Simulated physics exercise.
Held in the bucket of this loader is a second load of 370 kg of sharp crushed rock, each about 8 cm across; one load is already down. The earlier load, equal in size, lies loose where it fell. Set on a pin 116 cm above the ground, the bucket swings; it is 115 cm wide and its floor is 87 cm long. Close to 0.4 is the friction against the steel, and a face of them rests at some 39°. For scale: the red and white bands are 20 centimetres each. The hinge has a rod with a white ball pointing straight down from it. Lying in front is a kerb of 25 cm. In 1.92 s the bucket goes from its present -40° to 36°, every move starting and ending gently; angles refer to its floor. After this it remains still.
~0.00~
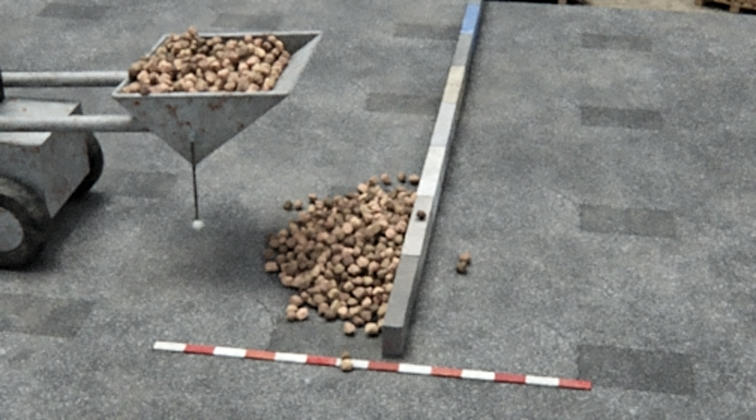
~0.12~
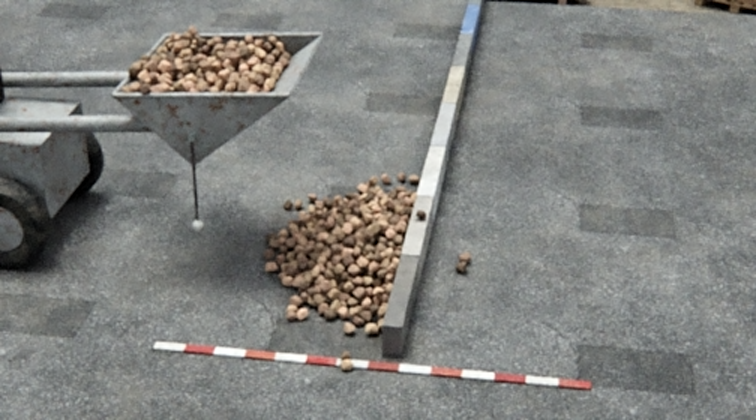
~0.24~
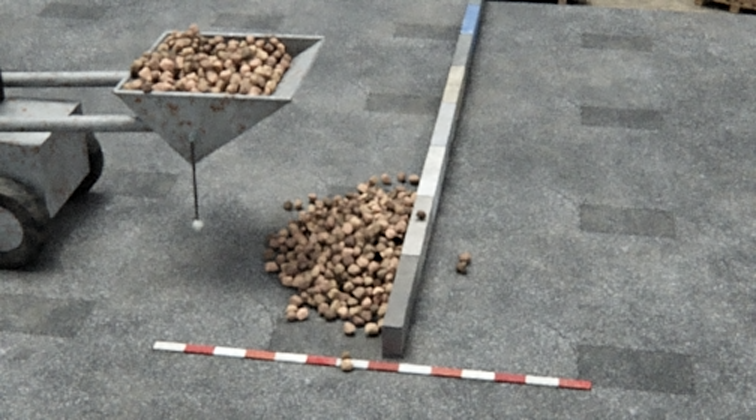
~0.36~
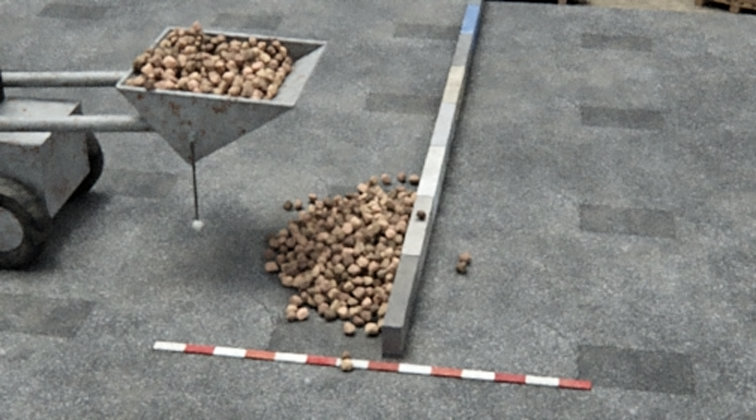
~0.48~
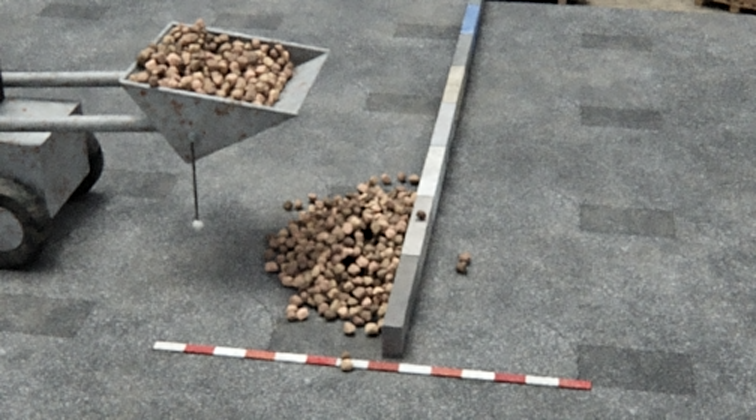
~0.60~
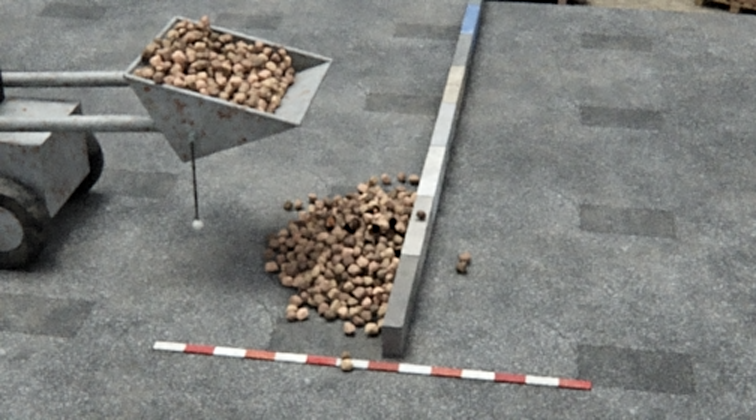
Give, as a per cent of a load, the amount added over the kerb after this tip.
Close to 0 parts in a hundred.
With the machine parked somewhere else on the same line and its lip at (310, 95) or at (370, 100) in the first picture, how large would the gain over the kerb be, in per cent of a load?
Around 0 and 30 percent respectively.
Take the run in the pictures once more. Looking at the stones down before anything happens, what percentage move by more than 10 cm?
Estimate: 0 %, roughly.
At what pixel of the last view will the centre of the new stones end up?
Their centre ends up near (318, 231).
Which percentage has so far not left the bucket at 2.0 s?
Close to 50 in a hundred.
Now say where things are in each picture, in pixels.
The first picture shows lip at (289, 94), floor tilted -40°, highest stones at (221, 49). The earlier load is highest near (363, 223), 31 cm above ground level, 100 % on this side of the kerb.
In the second picture, the bucket is at -39°, its lip at (289, 96); the top of the load is at (212, 48); the stones move at 0.1 m/s on average.
The third picture shows lip at (291, 100), floor tilted -37°, highest stones at (198, 42); the stones move at 0.1 m/s on average.
In the fourth picture, the bucket is at -33°, its lip at (294, 106); the top of the load is at (195, 40); the stones move at 0.2 m/s on average.
In the fifth picture, the bucket is at -28°, its lip at (297, 115); the top of the load is at (186, 34); the stones move at 0.2 m/s on average.
In the sixth picture, the bucket is at -22°, its lip at (300, 125); the top of the load is at (191, 31); the stones move at 0.2 m/s on average.
After 1.4 s the floor is at 24°; in per cent of one load, 99 in the bucket, 101 on this side of the kerb; the foremost stones are at (417, 257).
After 2.0 s the floor is at 36°; in per cent of one load, 51 in the bucket, 149 on this side of the kerb; the foremost stones are at (417, 257).
After 2.4 s the floor is at 36°; in per cent of one load, 14 in the bucket, 186 on this side of the kerb; the foremost stones are at (419, 248).
After 5.0 s the floor is at 36°; in per cent of one load, 0 in the bucket, 200 on this side of the kerb, 1 over the kerb; the foremost stones are at (425, 255). Net gain over the kerb, 0.
